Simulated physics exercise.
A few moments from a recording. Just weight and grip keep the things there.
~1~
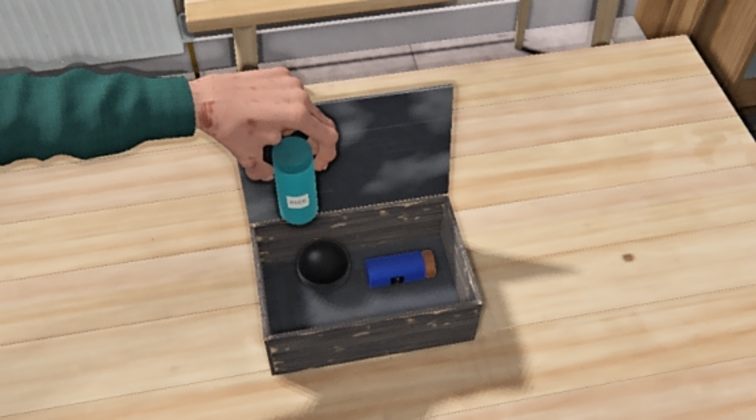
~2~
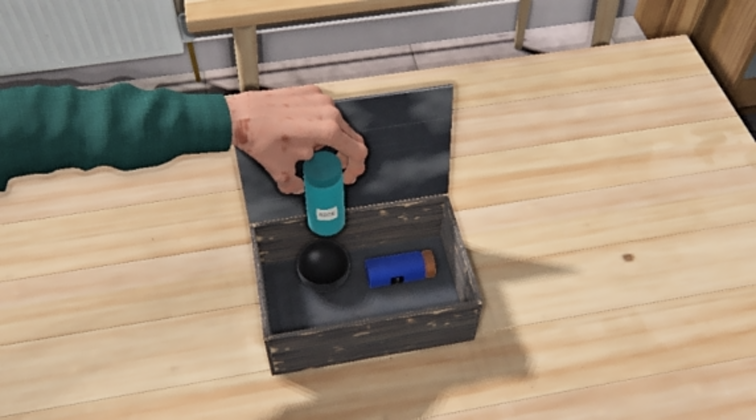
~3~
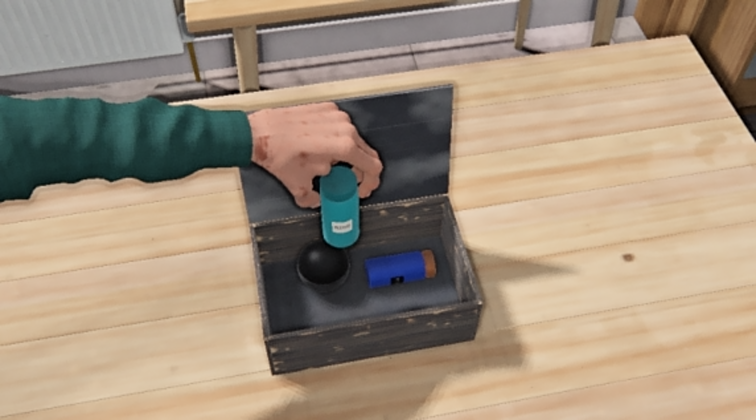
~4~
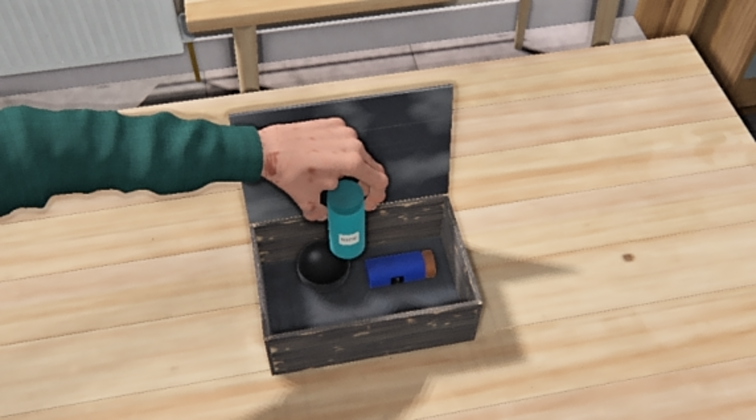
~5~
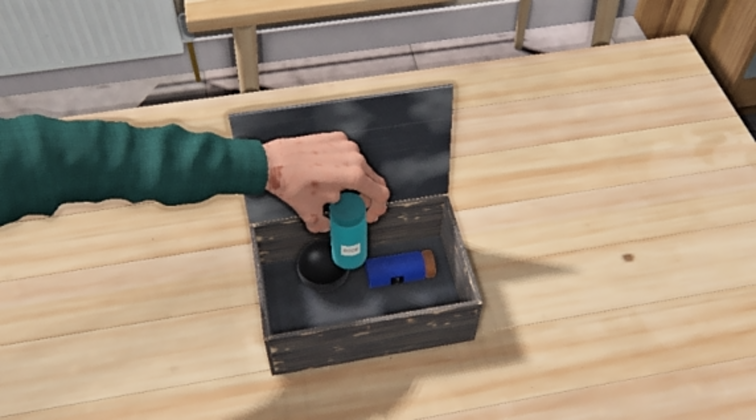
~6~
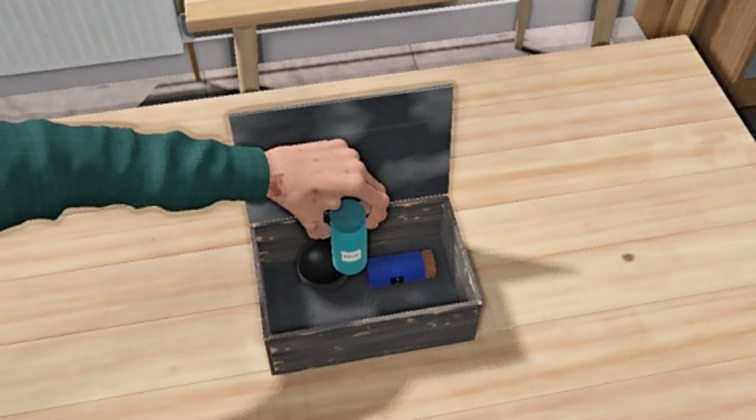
A hand in a green sleeve, reaching in from the left, holds a turquoise shaker above an open dark wooden box on a pale wooden table, seen from above at an angle by a still camera. Inside the box, a black ball sits on the left and a blue cylinder with a brown end lies on the right. The hand moves the shaker rightward and lowers it between them, slowing to a slight downward movement.
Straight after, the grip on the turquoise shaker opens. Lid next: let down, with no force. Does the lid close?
Yes.
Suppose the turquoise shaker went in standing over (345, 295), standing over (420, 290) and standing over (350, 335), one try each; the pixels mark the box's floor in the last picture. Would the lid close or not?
First try: The lid comes all the way down; second try: It comes all the way down; third try: It remains open.
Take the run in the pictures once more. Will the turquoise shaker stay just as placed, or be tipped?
After all that, it finishes out of line.
Then, 0.40 s past the last view, turquoise shaker on its side near (374, 299).
Then, 1.20 s past the last view, lid starting down; turquoise shaker on its side near (360, 325); black ball displaced a little; blue shaker displaced a little.
Then, 1.70 s past the last view, lid 46° above the rim; turquoise shaker on its side near (360, 325); black ball displaced a little; blue shaker displaced about its own width.
Then, 2.00 s past the last view, lid 9° above the rim; turquoise shaker on its side near (360, 325); black ball displaced a little; blue shaker displaced about its own width.
Finally, lid shut; down or leaning hard in the box, turquoise shaker; the other 2 still in place. Final places as the last picture's camera would see them, turquoise shaker near (360, 325).
